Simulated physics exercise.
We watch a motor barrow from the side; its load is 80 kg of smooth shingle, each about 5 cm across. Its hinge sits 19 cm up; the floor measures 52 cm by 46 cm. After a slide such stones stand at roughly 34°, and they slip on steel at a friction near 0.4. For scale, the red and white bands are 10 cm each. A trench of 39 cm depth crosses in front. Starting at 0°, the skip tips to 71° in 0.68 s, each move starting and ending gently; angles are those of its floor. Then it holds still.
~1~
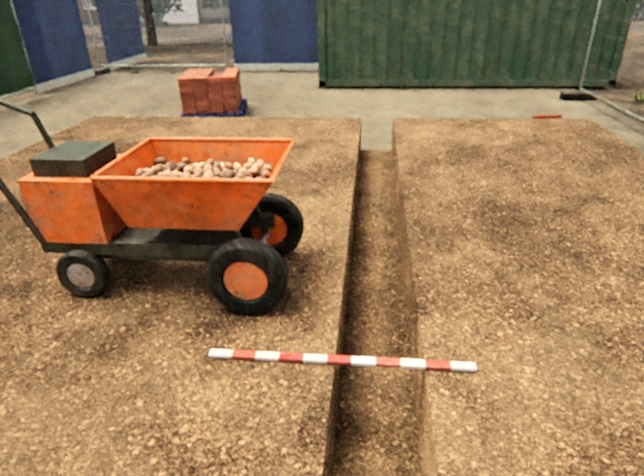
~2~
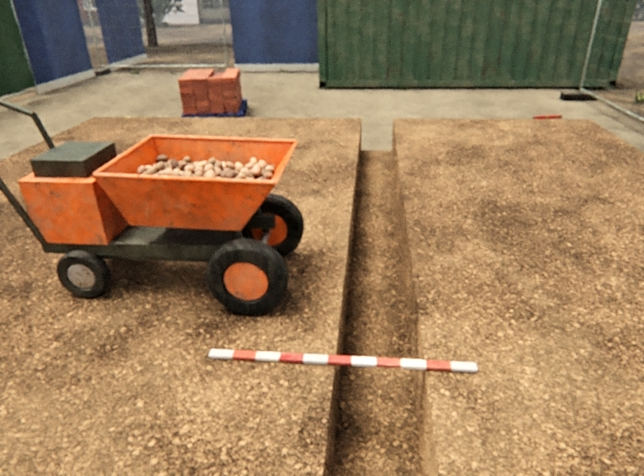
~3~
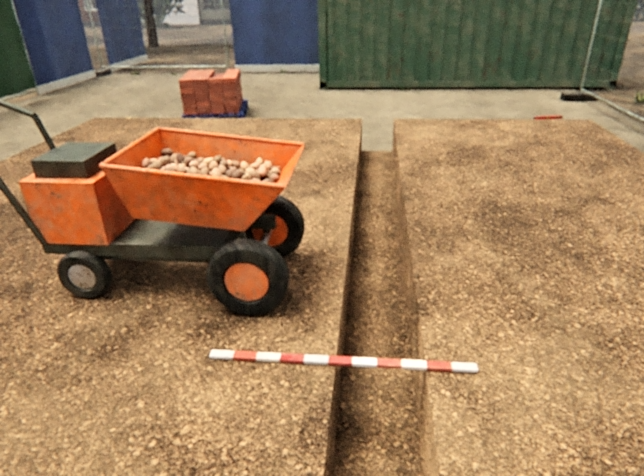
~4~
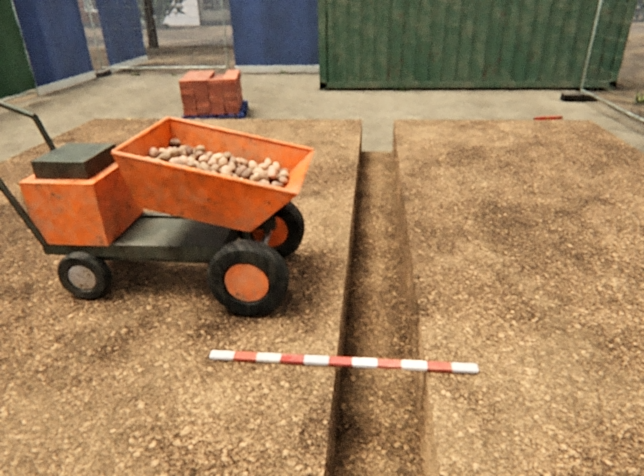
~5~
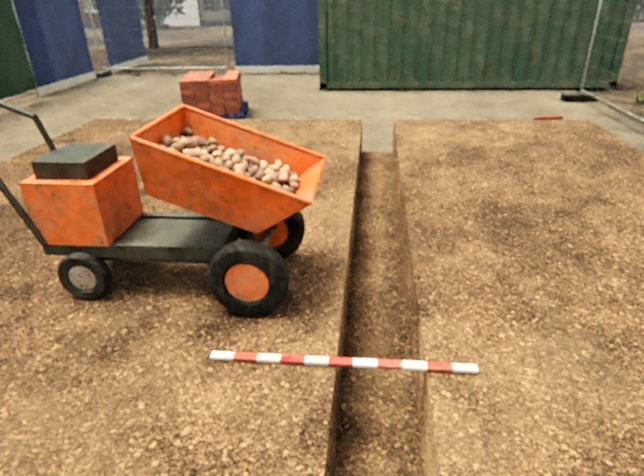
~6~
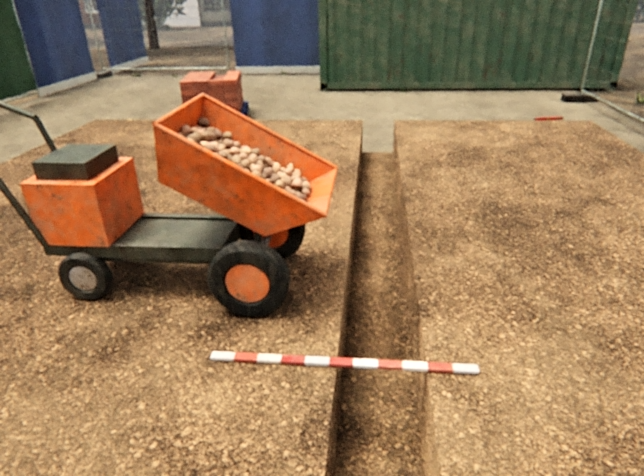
In the video, an orange motor barrow loaded with smooth stones stands left of a narrow trench with a red and white banded pole lying across it, and its skip gradually tilts forward to the right, its rear end rising.
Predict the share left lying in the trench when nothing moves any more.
About 68 per cent.
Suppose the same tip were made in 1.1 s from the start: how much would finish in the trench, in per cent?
It would be near 85 per cent.
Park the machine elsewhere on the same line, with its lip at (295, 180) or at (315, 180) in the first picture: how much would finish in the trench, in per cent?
Near 40 per cent from the first place, 20 from the second.
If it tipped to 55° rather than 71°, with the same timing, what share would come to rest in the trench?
Then about 45 per cent.
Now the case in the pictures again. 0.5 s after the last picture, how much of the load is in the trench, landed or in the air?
Some 25 per cent.
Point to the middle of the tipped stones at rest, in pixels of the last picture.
Their middle is at about (400, 339).
Then, 0.2 s after the last picture the floor is at 60°, 100 % in the skip; the foremost stones are at (341, 240).
Then, 0.5 s after the last picture the floor is at 71°, 71 % in the skip, 27 % in the trench, 2 % past the trench; the foremost stones are at (428, 285).
Then, 0.8 s after the last picture the floor is at 71°, 17 % in the skip, 51 % in the trench, 32 % past the trench; the foremost stones are at (560, 304).
Then, 2.8 s after the last picture the floor is at 71°, 0 % in the skip, 68 % in the trench, 32 % past the trench; the foremost stones are past the picture's edge.
